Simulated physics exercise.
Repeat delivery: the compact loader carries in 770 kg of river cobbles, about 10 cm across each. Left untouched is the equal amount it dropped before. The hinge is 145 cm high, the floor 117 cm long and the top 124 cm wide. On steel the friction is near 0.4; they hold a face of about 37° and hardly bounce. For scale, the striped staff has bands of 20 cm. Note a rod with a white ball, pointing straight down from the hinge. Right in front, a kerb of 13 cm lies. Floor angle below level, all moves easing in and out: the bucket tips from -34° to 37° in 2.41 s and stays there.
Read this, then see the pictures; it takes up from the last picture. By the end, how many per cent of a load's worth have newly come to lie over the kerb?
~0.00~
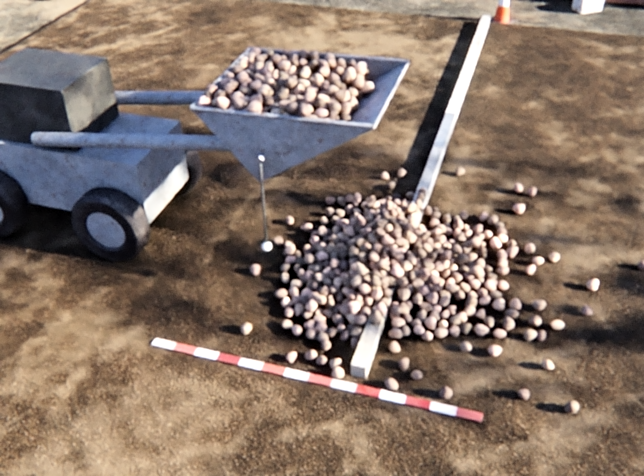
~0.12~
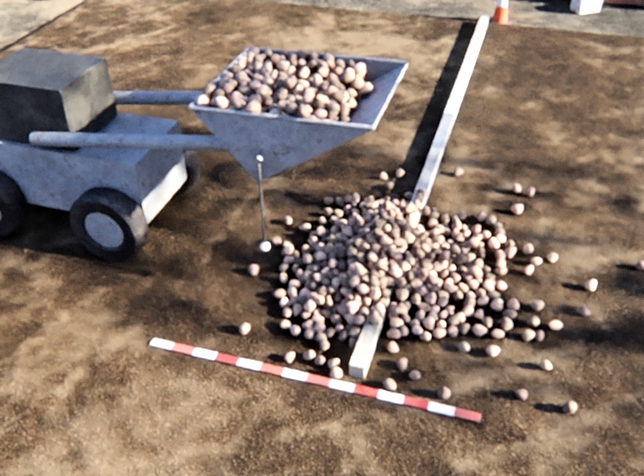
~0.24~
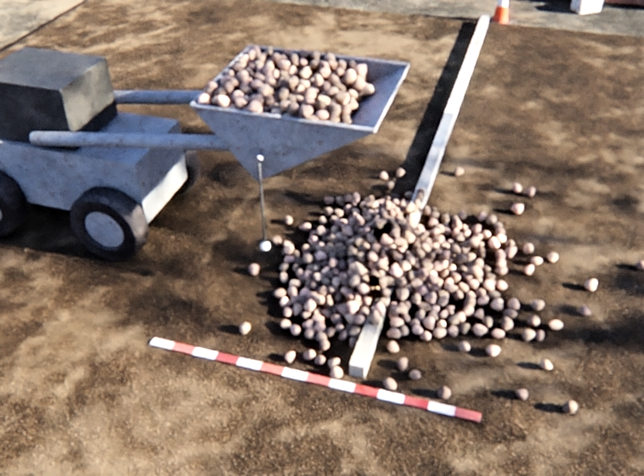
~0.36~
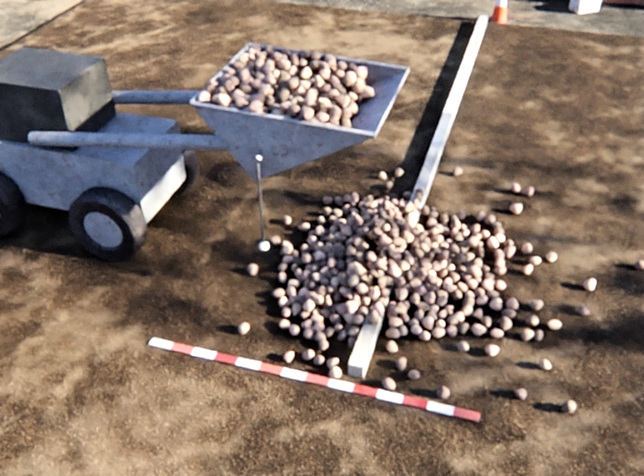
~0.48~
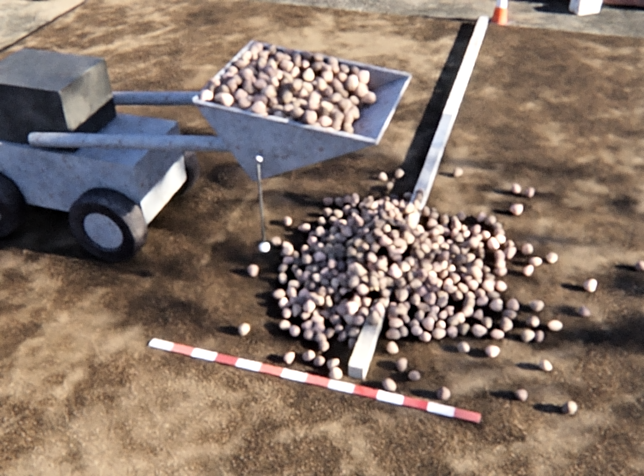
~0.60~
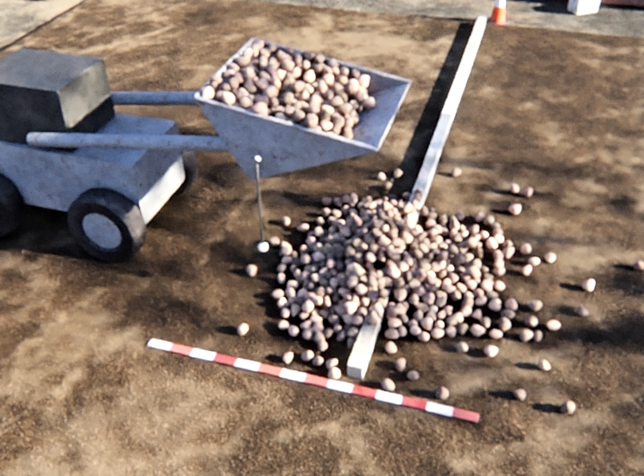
About 77 per cent have newly come to lie there.
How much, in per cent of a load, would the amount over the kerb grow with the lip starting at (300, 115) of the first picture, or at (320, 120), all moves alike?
Close to 10 per cent, followed by close to 25 per cent.
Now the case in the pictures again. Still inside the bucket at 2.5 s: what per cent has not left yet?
Close to 25 in a hundred.
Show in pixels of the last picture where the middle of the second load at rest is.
Around (432, 260).
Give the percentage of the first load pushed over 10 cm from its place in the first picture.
Roughly 20 percent.
After 1.8 s the floor is at 26°; in per cent of one load, 94 in the bucket, 70 on this side of the kerb, 35 over the kerb; the foremost stones are at (571, 316).
After 2.5 s the floor is at 37°; in per cent of one load, 27 in the bucket, 97 on this side of the kerb, 76 over the kerb; the foremost stones are at (571, 316).
After 2.9 s the floor is at 37°; in per cent of one load, 5 in the bucket, 94 on this side of the kerb, 101 over the kerb; the foremost stones are at (575, 296).
After 5.7 s the floor is at 37°; in per cent of one load, 0 in the bucket, 88 on this side of the kerb, 112 over the kerb; the foremost stones are at (596, 291). Net gain over the kerb, 77.
